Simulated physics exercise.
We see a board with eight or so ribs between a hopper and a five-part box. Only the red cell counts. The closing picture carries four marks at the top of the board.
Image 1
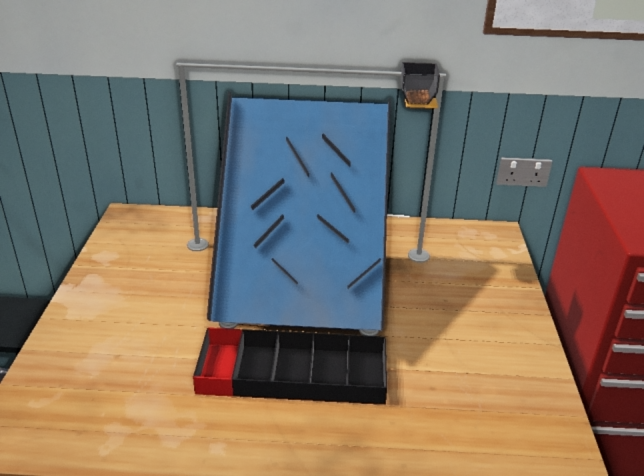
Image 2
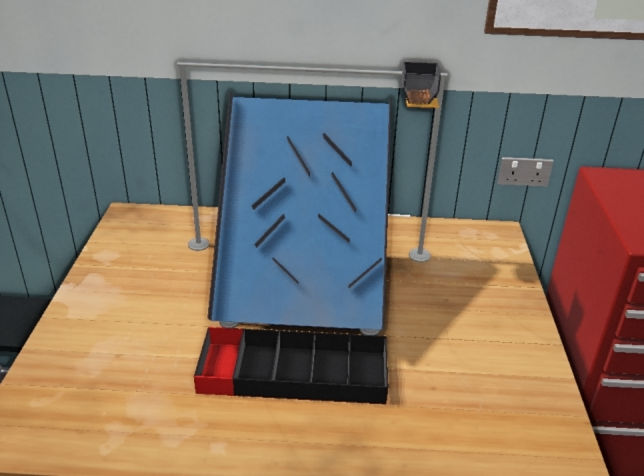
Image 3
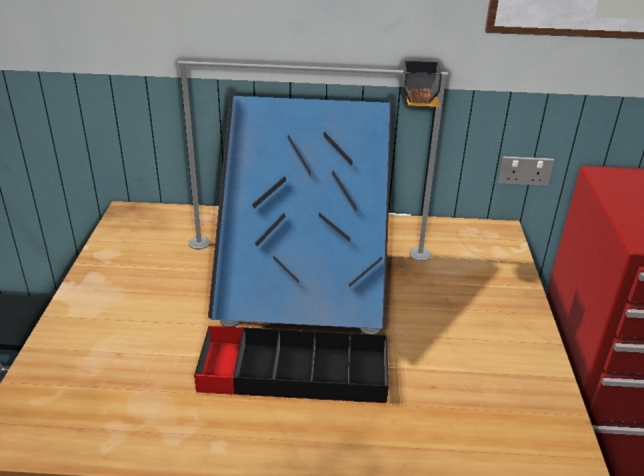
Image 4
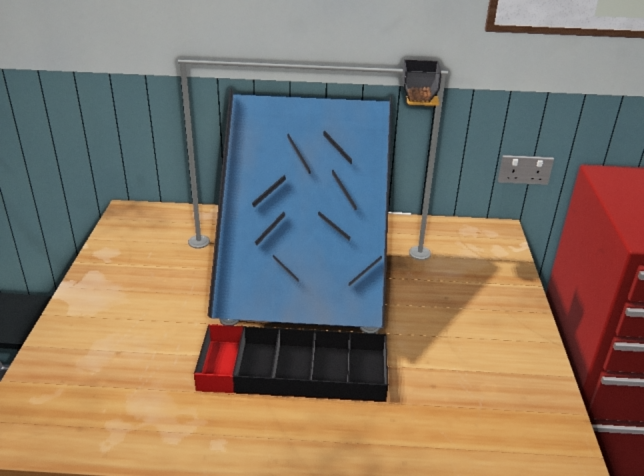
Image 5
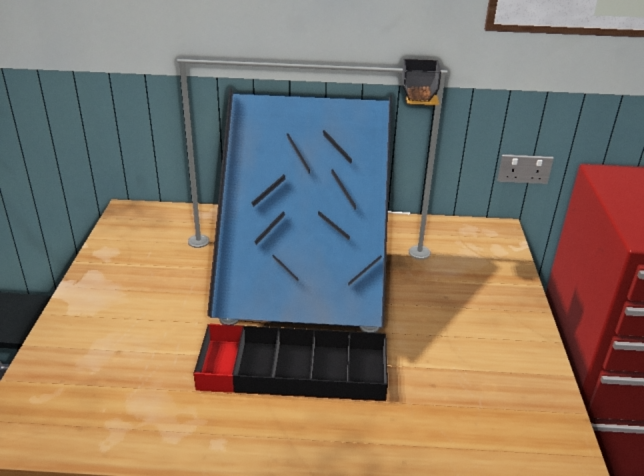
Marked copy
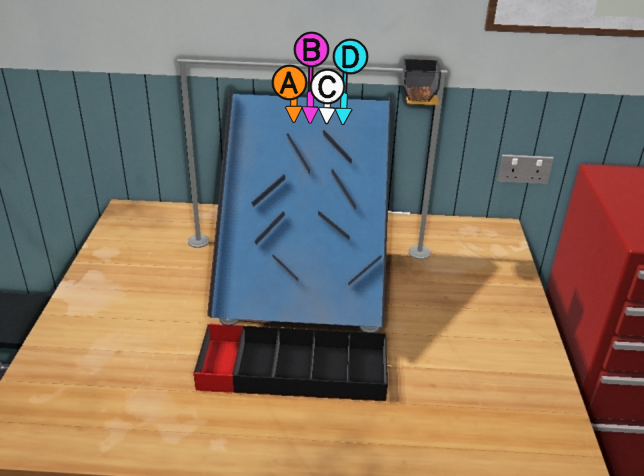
On a wooden table, a tilted blue board with eight short ribs stood beneath a small hopper on a metal frame, with a red-and-black divided box in front, and nothing noticeably moved.
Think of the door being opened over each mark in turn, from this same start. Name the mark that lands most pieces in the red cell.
Mark A does it best.
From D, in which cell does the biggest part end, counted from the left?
The third from the left.
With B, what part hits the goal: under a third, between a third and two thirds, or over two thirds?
Under a third.
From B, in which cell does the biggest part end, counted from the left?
It is the fourth one.
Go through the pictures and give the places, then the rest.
The first picture shows hopper near (417, 98), cereal balls, door shut.
The second picture shows ribs (287, 136) to (309, 172), (324, 133) to (351, 162), (252, 206) to (284, 178).
The third picture shows ribs (333, 171) to (356, 208), (255, 244) to (284, 213), (319, 213) to (350, 239).
The fourth picture shows ribs (273, 255) to (298, 279), (349, 284) to (382, 256).
The fifth picture shows red cell near (214, 382), number 1 of 5 from the left.
On the marked copy, mark A meets the board at (293, 116); mark B meets the board at (310, 117); mark C meets the board at (326, 117); mark D meets the board at (343, 118).
If A is chosen, close to a third in the red cell, close to two thirds in other cells.
If B is chosen, only a few in the red cell, all but a few in other cells.
If C is chosen, none at all in the red cell, all but a few in other cells.
If D is chosen, none at all in the red cell, the whole lot in other cells.
